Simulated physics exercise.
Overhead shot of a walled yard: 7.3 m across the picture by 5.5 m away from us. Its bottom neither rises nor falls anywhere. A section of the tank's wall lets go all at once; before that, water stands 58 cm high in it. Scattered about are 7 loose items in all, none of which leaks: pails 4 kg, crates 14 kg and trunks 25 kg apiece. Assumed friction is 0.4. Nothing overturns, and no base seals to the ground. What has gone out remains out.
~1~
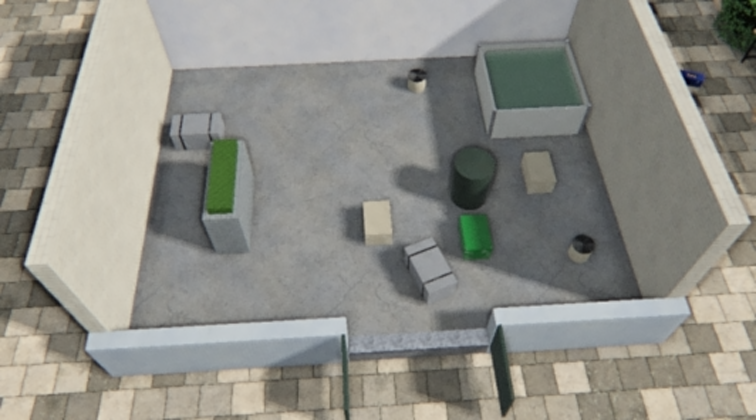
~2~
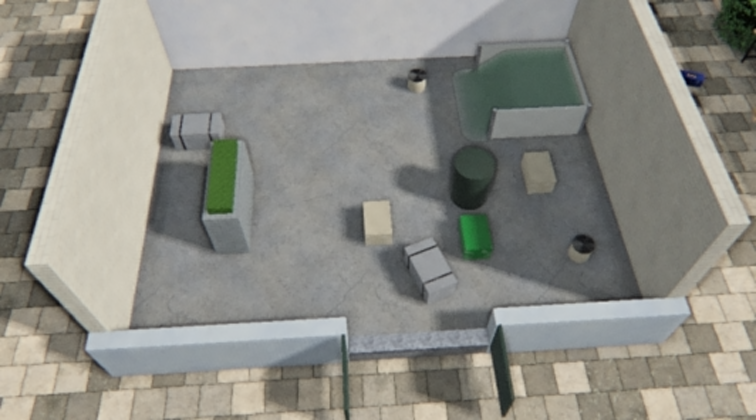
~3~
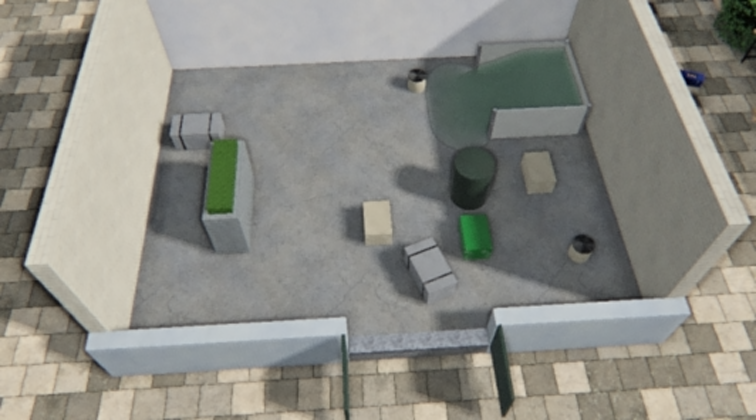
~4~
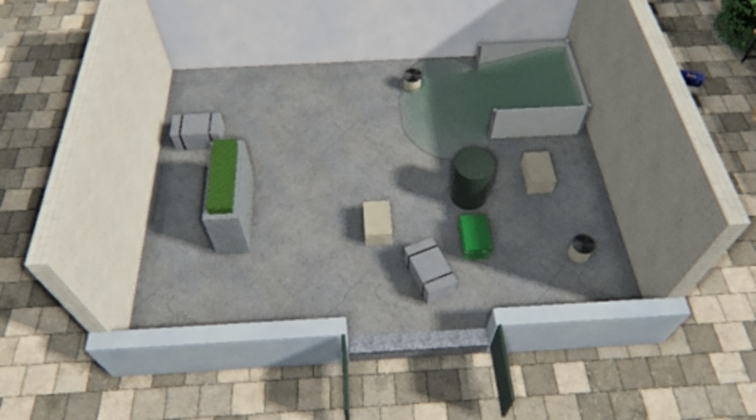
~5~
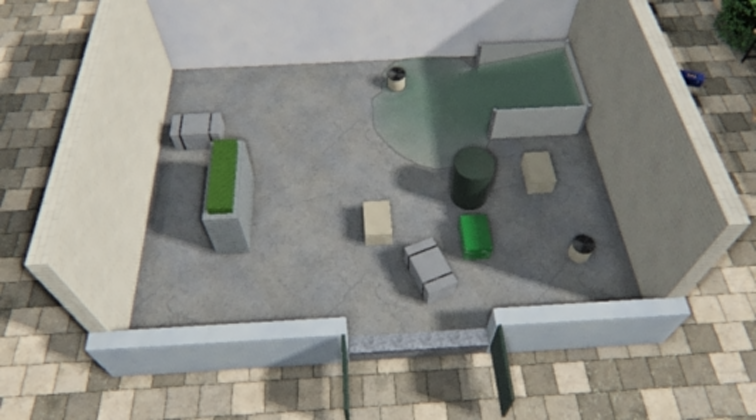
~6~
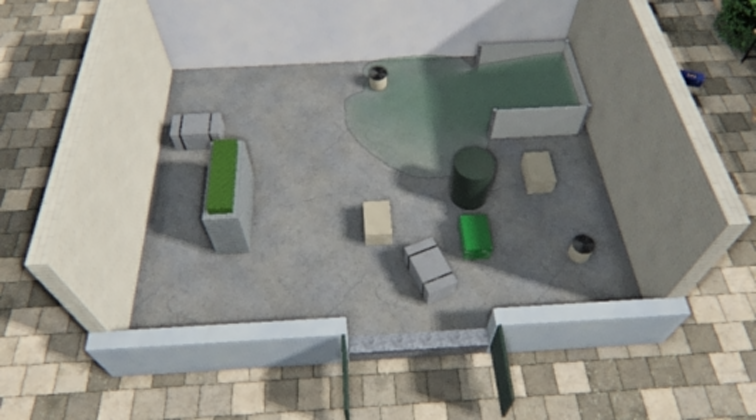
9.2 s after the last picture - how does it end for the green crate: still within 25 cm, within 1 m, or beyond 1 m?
It ends still within 25 cm of where it was.
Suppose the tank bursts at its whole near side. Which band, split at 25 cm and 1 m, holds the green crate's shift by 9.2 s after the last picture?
Note: Green crate swept well away.
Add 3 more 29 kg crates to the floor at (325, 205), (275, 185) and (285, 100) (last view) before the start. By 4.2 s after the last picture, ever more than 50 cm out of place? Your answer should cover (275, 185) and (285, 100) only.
Order kept: Falls short, exceeds it.
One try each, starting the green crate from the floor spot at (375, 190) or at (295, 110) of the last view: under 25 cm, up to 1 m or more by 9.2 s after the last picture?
In that order: It travels far; it gets carried off.
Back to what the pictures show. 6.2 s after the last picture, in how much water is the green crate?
Depth approx. 1 cm.
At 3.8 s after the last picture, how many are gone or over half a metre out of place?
I make it 2.
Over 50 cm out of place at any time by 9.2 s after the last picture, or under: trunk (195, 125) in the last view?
The answer is that it exceeded the limit.
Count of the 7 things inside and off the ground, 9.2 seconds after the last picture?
1 at that moment.
Then, 1.2 s after the last picture the green crate is near (476, 232), 0.0 m from its start, aground; 0 of 7 are out; 1 afloat.
Then, 3.8 s after the last picture the green crate is near (476, 232), 0.0 m from its start, aground; 0 of 7 are out; 2 afloat.
Then, 6.2 s after the last picture the green crate is near (476, 232), 0.0 m from its start, aground; 0 of 7 are out; 1 afloat.
Then, 9.2 s after the last picture the green crate is near (476, 232), 0.0 m from its start, aground; 0 of 7 are out; 1 afloat.
